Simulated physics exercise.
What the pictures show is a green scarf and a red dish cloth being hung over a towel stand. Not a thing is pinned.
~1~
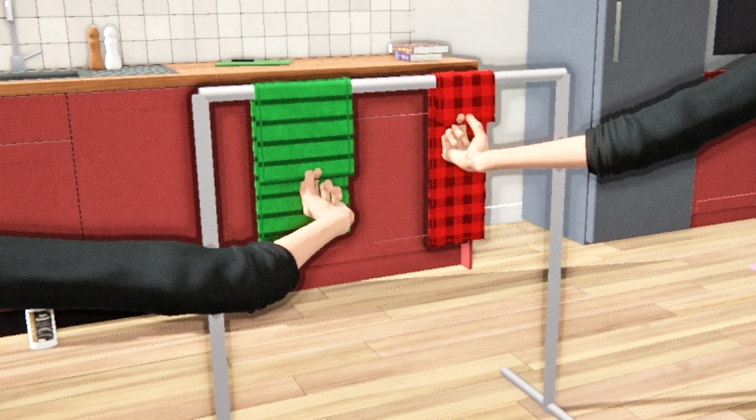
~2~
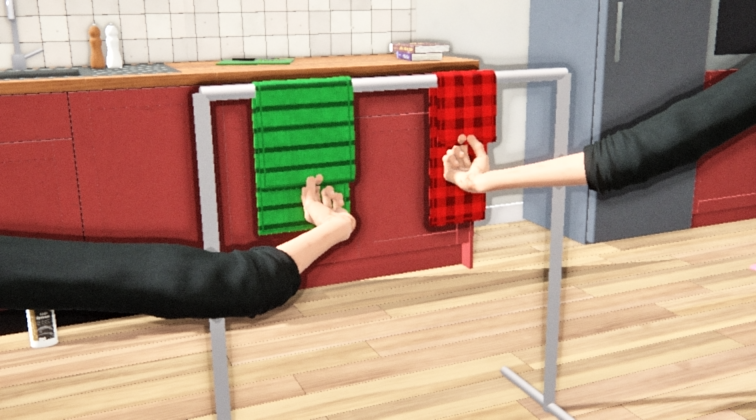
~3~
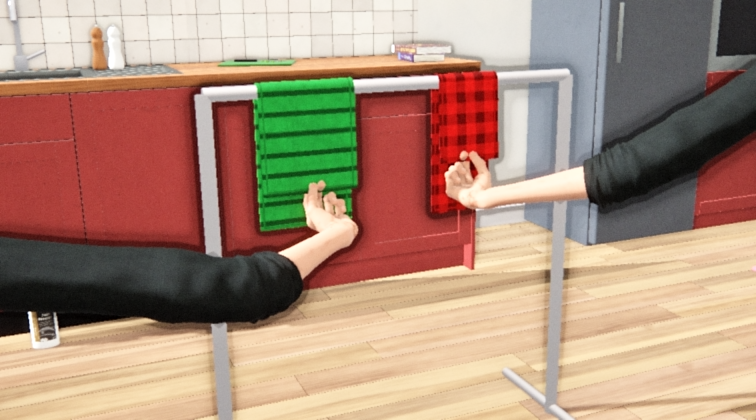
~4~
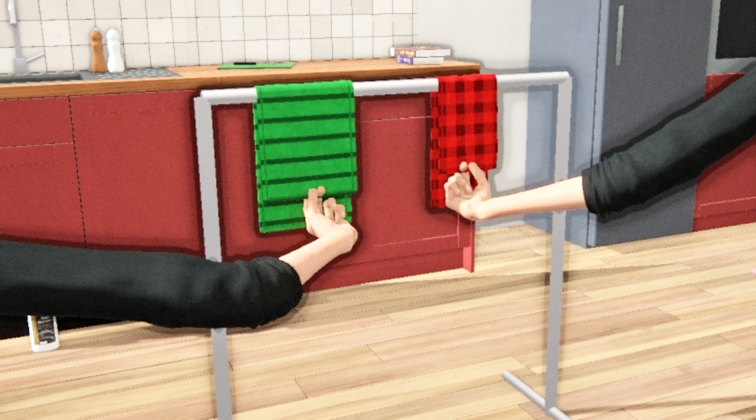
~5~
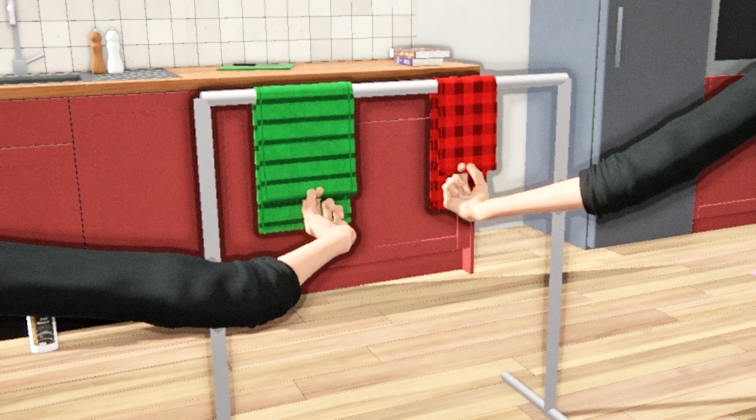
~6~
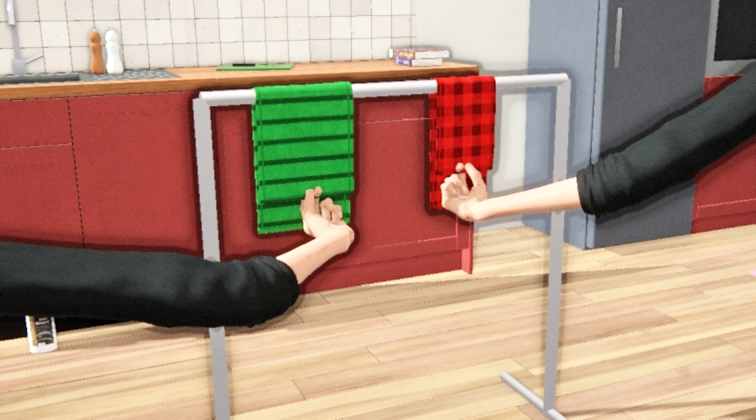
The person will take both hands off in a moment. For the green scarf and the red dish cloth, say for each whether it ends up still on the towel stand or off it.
Green scarf: Still on; red dish cloth: Still on.
Then, 0.86 s past the final frame, scarf unmoved; dish cloth unmoved.
When it is over, scarf unmoved; dish cloth unmoved. The green scarf stays on and the red dish cloth hangs there.
